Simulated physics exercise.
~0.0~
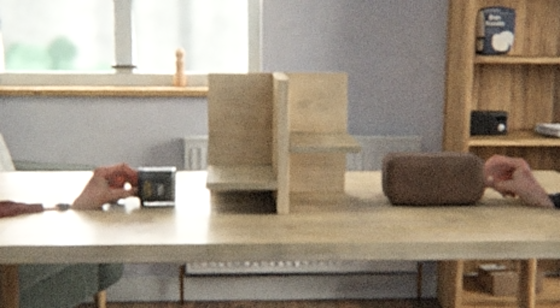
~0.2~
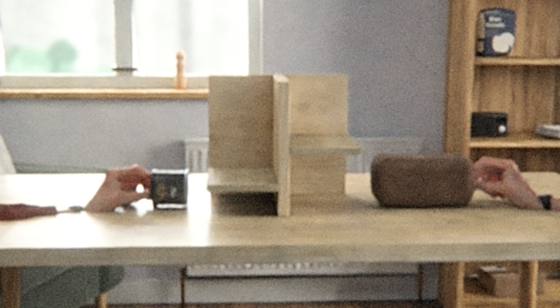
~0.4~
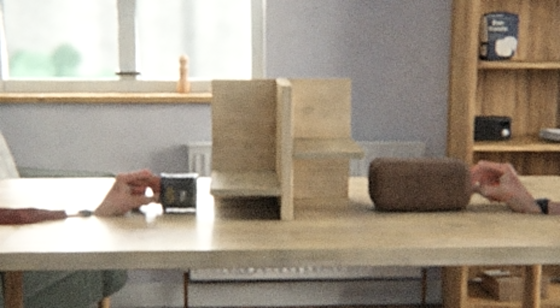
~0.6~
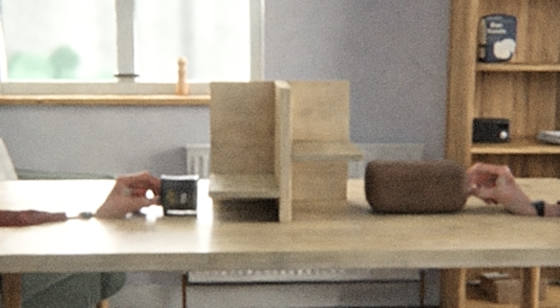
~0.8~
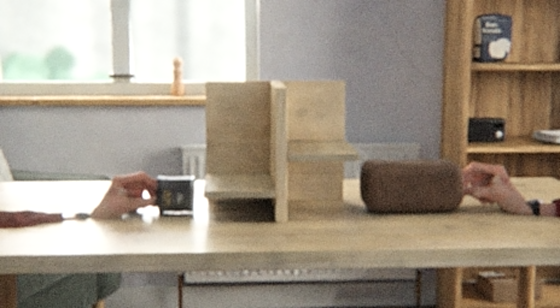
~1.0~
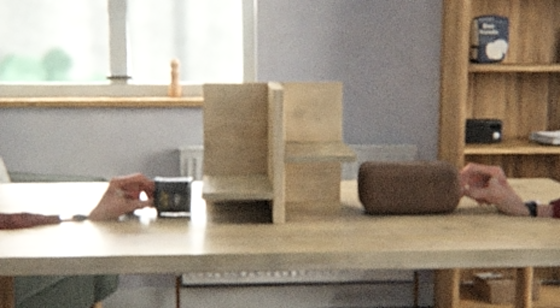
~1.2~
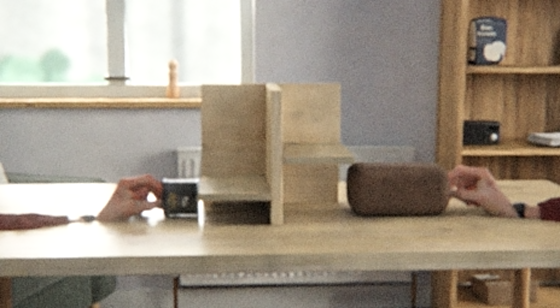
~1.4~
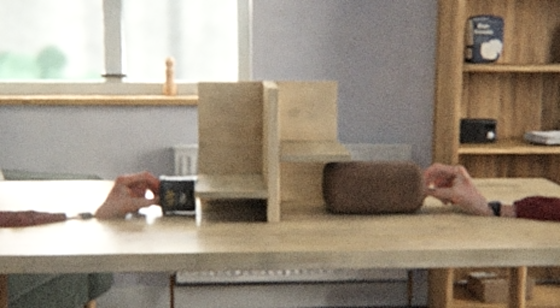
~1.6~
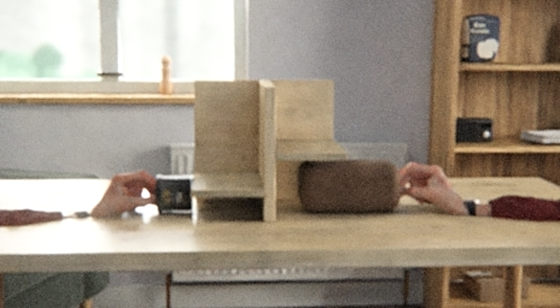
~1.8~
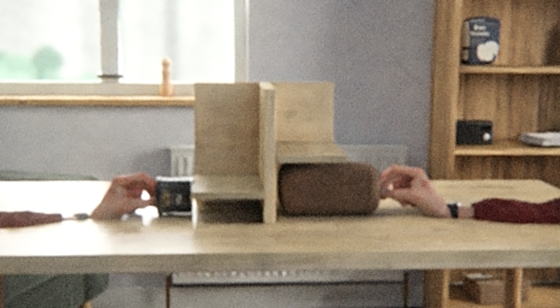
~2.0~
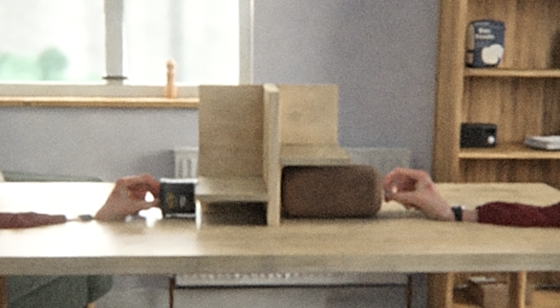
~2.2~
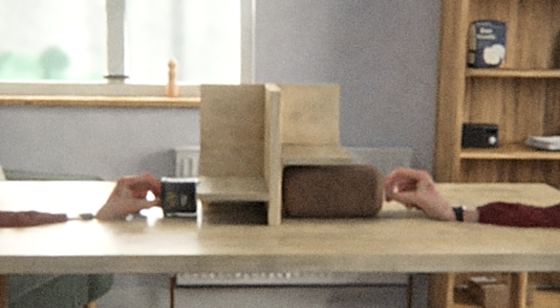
A pale wooden shelf with compartments on both sides stands in the middle of a light table, seen from the front by a slightly swaying camera, with a window and a bookcase behind. On the left a hand holds a small black tin, and on the right another hand holds a brown loaf-shaped object. Both hands push their objects inward toward the shelf. The tin stops at the edge of the left opening, too tall to enter. The brown object keeps sliding left beneath the right-hand ledge and ends up inside, both hands still close by.
